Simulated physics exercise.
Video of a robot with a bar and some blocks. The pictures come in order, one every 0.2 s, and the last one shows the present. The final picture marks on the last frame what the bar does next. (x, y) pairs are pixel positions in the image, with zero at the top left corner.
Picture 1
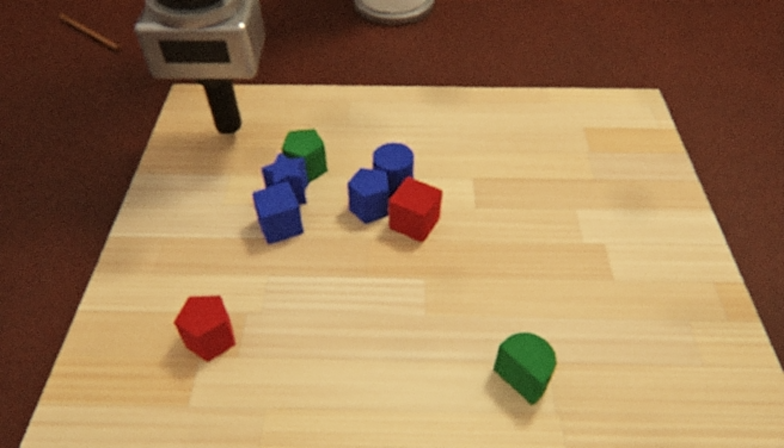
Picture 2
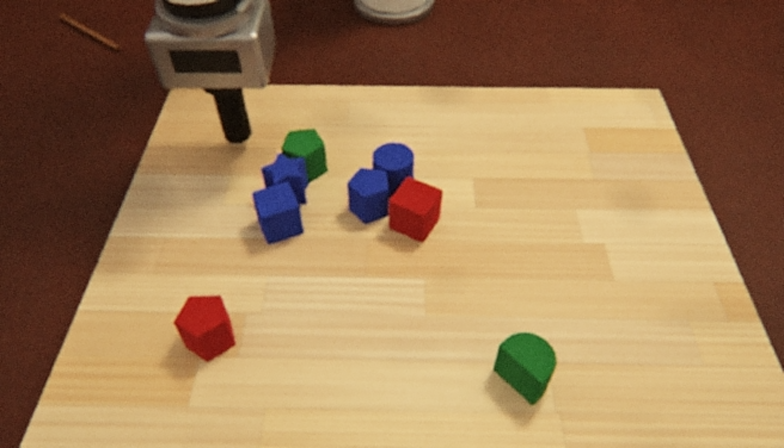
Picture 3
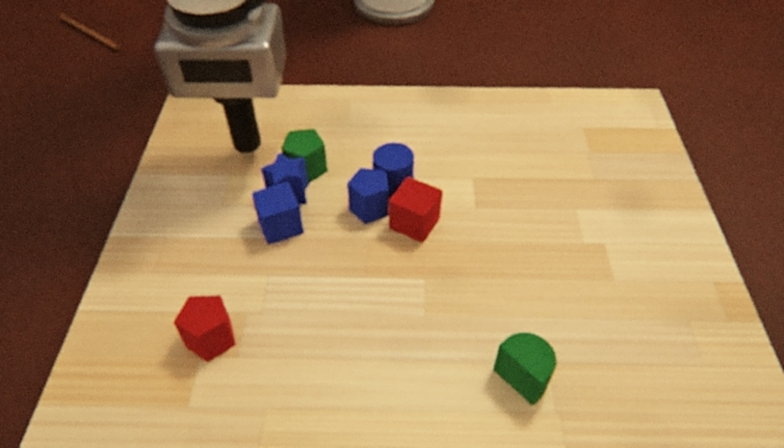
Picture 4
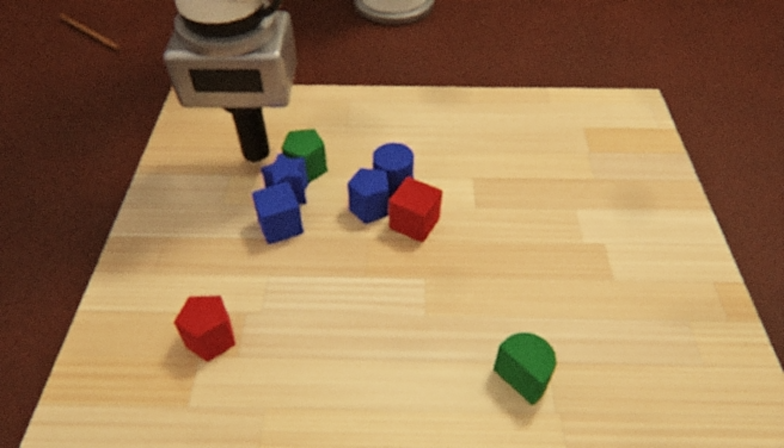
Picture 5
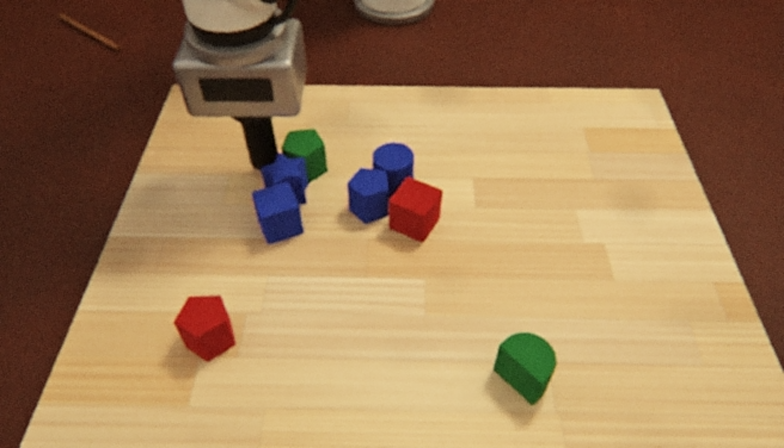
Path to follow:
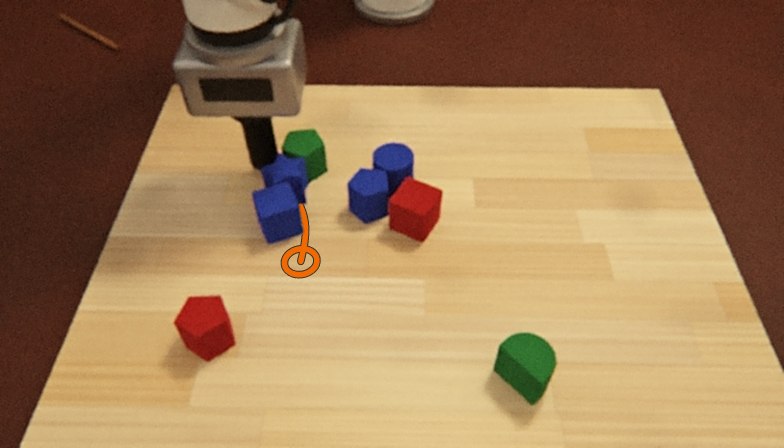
A robot's dark bar, hanging from a grey metal housing, slides a short way right and toward the viewer over a pale wooden board, seen from above by a still camera. Blue, green and red blocks cluster near the upper left and centre, with a red one lower left and a green one lower right. The bar draws close beside the star-shaped block, while every block stays put.
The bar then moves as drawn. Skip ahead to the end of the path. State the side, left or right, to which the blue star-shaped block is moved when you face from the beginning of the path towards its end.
It is pushed towards the left-hand side.
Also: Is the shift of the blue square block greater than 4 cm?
Yes, it checks out.
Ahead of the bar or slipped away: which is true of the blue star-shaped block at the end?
As far as I can tell, the blue star-shaped block has dropped away to the side or behind.
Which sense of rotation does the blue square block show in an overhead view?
It twists with the clock when seen from above.
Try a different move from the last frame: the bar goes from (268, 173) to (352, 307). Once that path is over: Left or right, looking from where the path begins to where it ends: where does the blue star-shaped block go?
Answer: Leftward.
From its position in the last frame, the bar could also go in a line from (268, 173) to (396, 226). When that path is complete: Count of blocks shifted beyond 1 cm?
That push would leave three or more blocks displaced by more than about 1 cm.
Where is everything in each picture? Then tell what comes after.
In the first picture, bar's lower end (229, 127); blue square block (275, 199); blue star-shaped block (284, 167); green pentagonal block (302, 141); blue pentagonal block (369, 181).
In the second picture, bar (239, 136); blocks still.
In the third picture, bar (248, 145); blocks still.
In the fourth picture, bar (257, 154); blocks still.
In the fifth picture, bar (265, 162); blue square block (275, 199); blue star-shaped block (284, 167); green pentagonal block (302, 141); blue pentagonal block (369, 181).
Drawn move, from (268, 173) by way of (293, 195) and (305, 225) to (301, 262).
On the path given first. One third of the way, bar (291, 184); blue square block (280, 213), turned 35° clockwise; blue star-shaped block (306, 184), turned 15° clockwise; green pentagonal block (311, 144), turned 40° anticlockwise.
Two thirds of the way, bar (304, 215); blue square block (281, 224), turned 60° clockwise; blue star-shaped block (329, 209); green pentagonal block (311, 144), turned 40° anticlockwise.
At the end, bar (299, 251); blue square block (261, 251), turned 85° clockwise; blue star-shaped block (333, 217), turned 45° anticlockwise; green pentagonal block (311, 144), turned 40° anticlockwise; blue pentagonal block still.
